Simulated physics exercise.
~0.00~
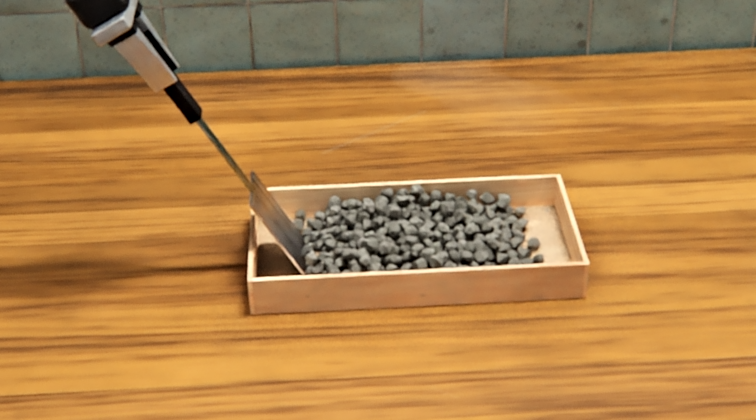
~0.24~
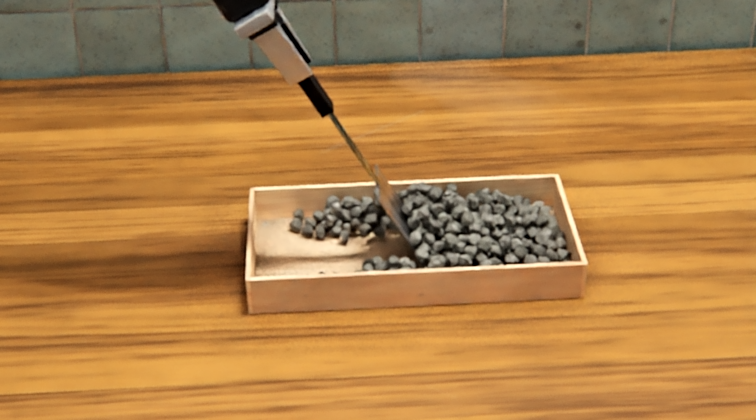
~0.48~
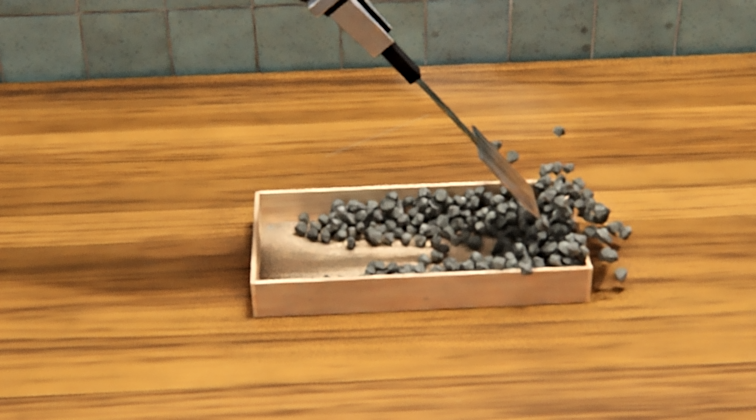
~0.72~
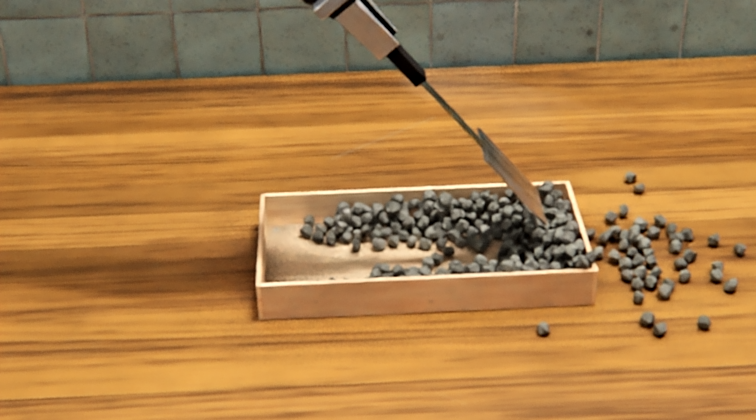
A spatula pushes grey pebbles rightward through a tray, spilling some onto the wooden table.
